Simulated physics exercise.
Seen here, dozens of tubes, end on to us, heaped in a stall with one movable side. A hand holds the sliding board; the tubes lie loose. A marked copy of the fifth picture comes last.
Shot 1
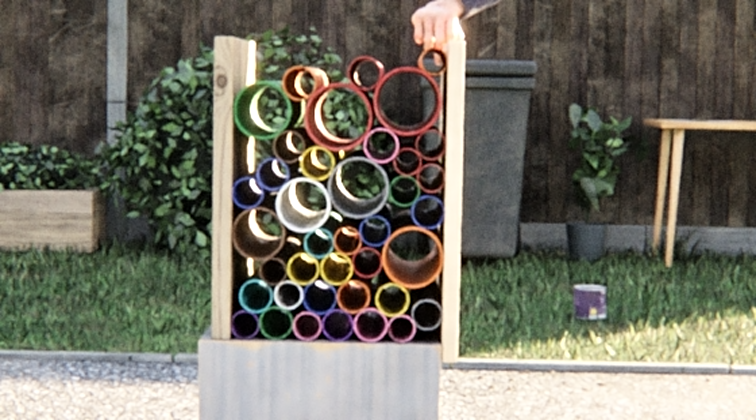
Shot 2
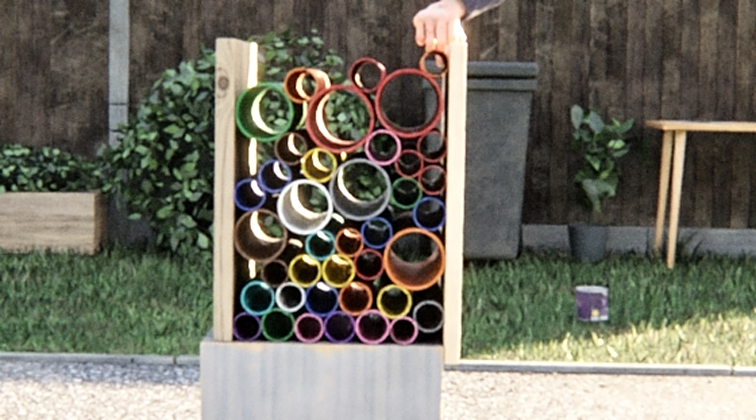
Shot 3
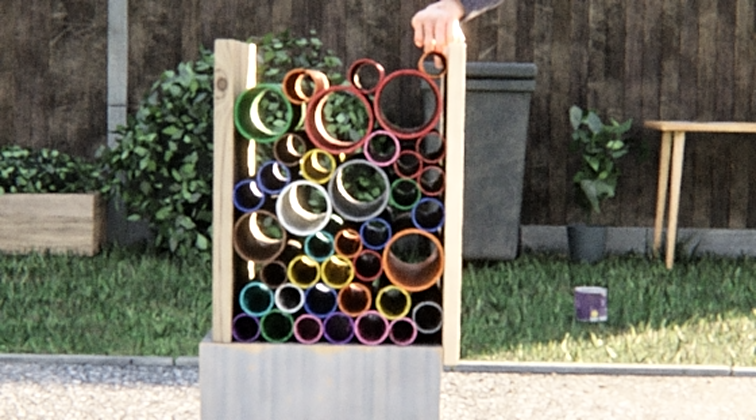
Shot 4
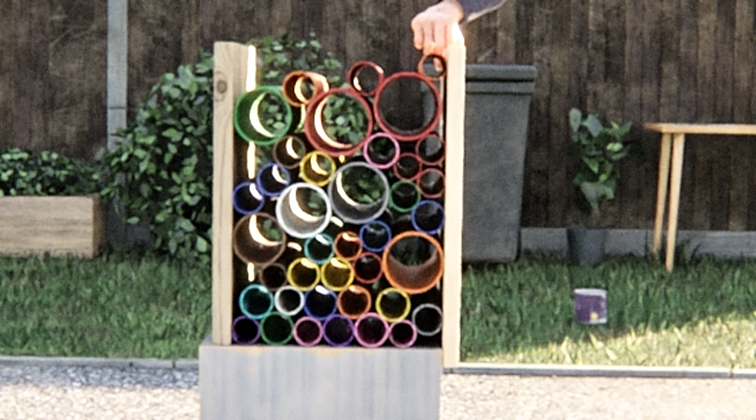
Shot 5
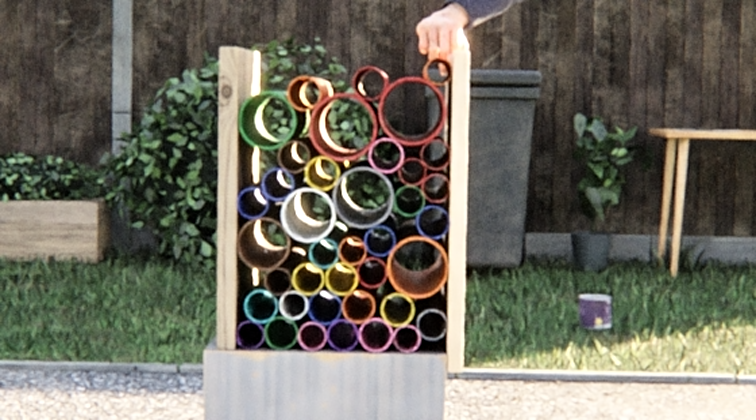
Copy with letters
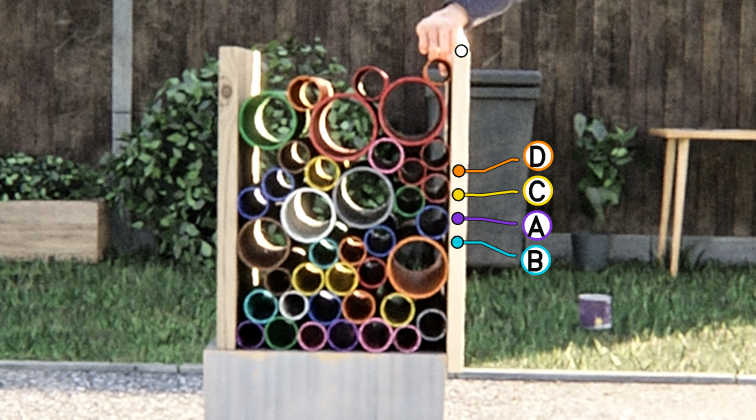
Colourful tubes lying stacked between upright wooden boards in a garden, barely moving, while a hand grips the right board's top.
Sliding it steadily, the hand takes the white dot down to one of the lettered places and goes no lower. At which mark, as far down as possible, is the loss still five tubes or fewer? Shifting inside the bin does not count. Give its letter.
At most to C.
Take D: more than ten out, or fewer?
Fewer than ten.
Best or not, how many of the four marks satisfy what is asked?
Two of them.
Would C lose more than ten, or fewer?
Fewer than ten.
On the marked copy, A at (458, 218); B at (457, 242); C at (458, 194); D at (459, 171); the white dot at (461, 51).
Taking C. A third of the way, top of the board (452, 114).
Two thirds of the way, top of the board (451, 185).
When it is over, top of the board (451, 194), four out over the board.
As for the rest, A more than five out over the board; B more than five out over the board; D one out over the board.
